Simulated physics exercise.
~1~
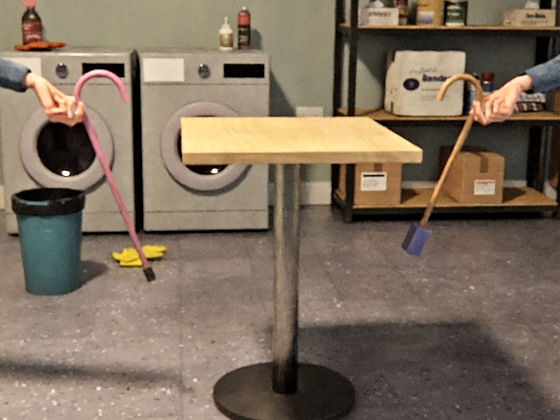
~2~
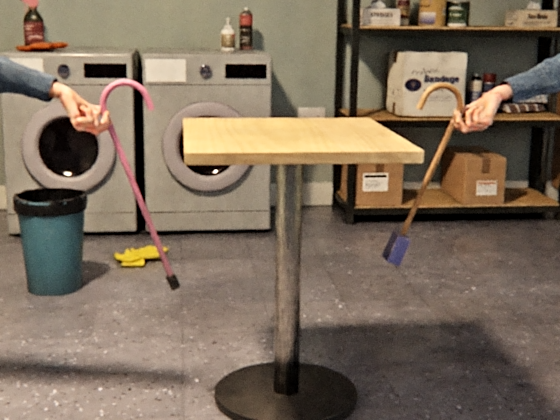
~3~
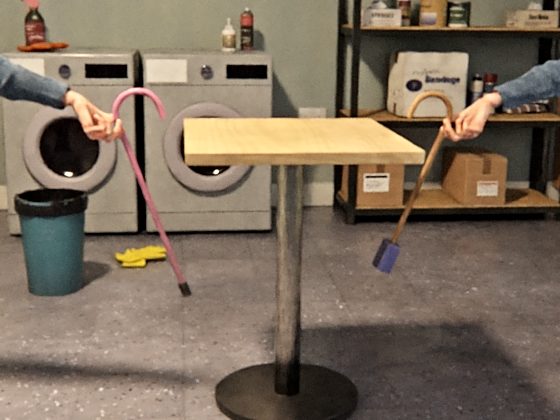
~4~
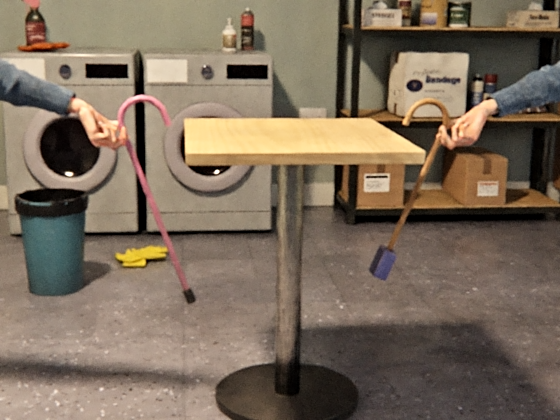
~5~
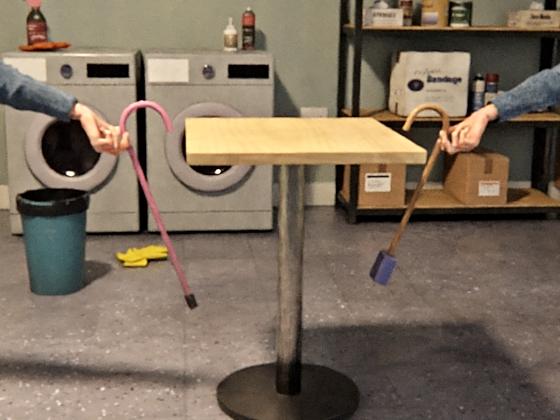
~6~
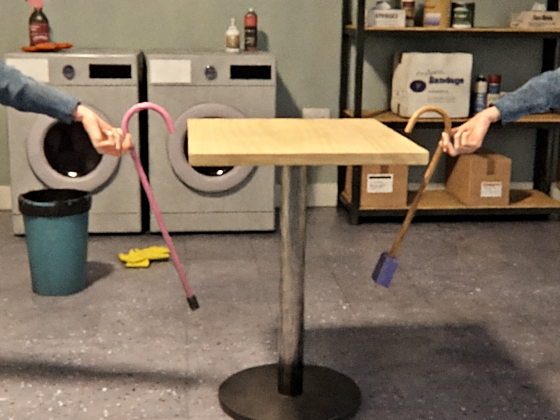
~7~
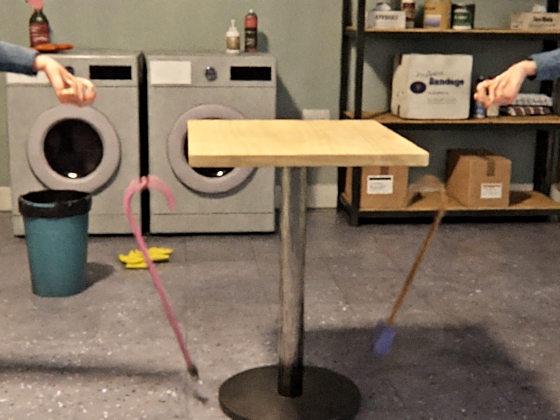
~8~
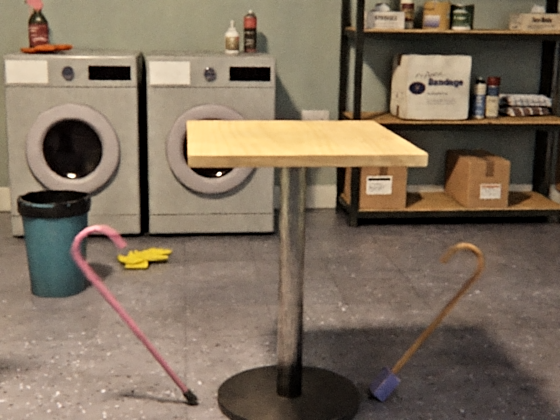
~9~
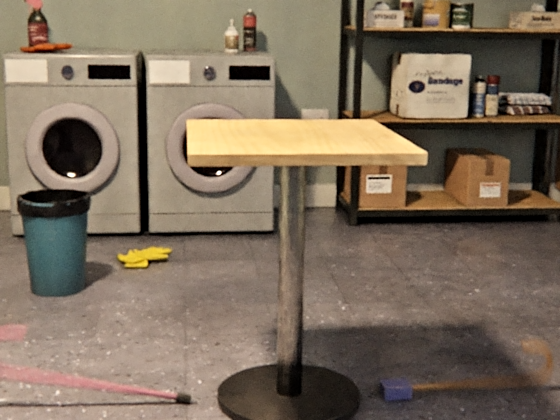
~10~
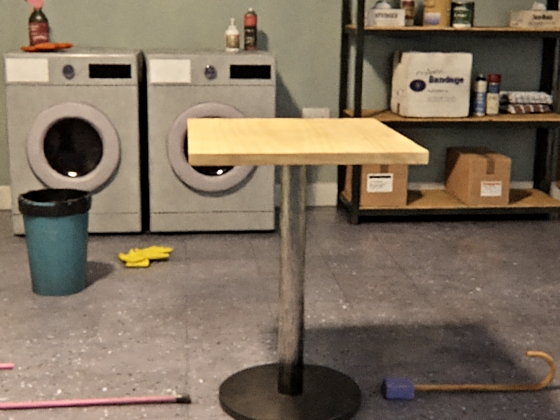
Two hands release a pink cane and a crook-handled brush beside a table, and both fall flat.
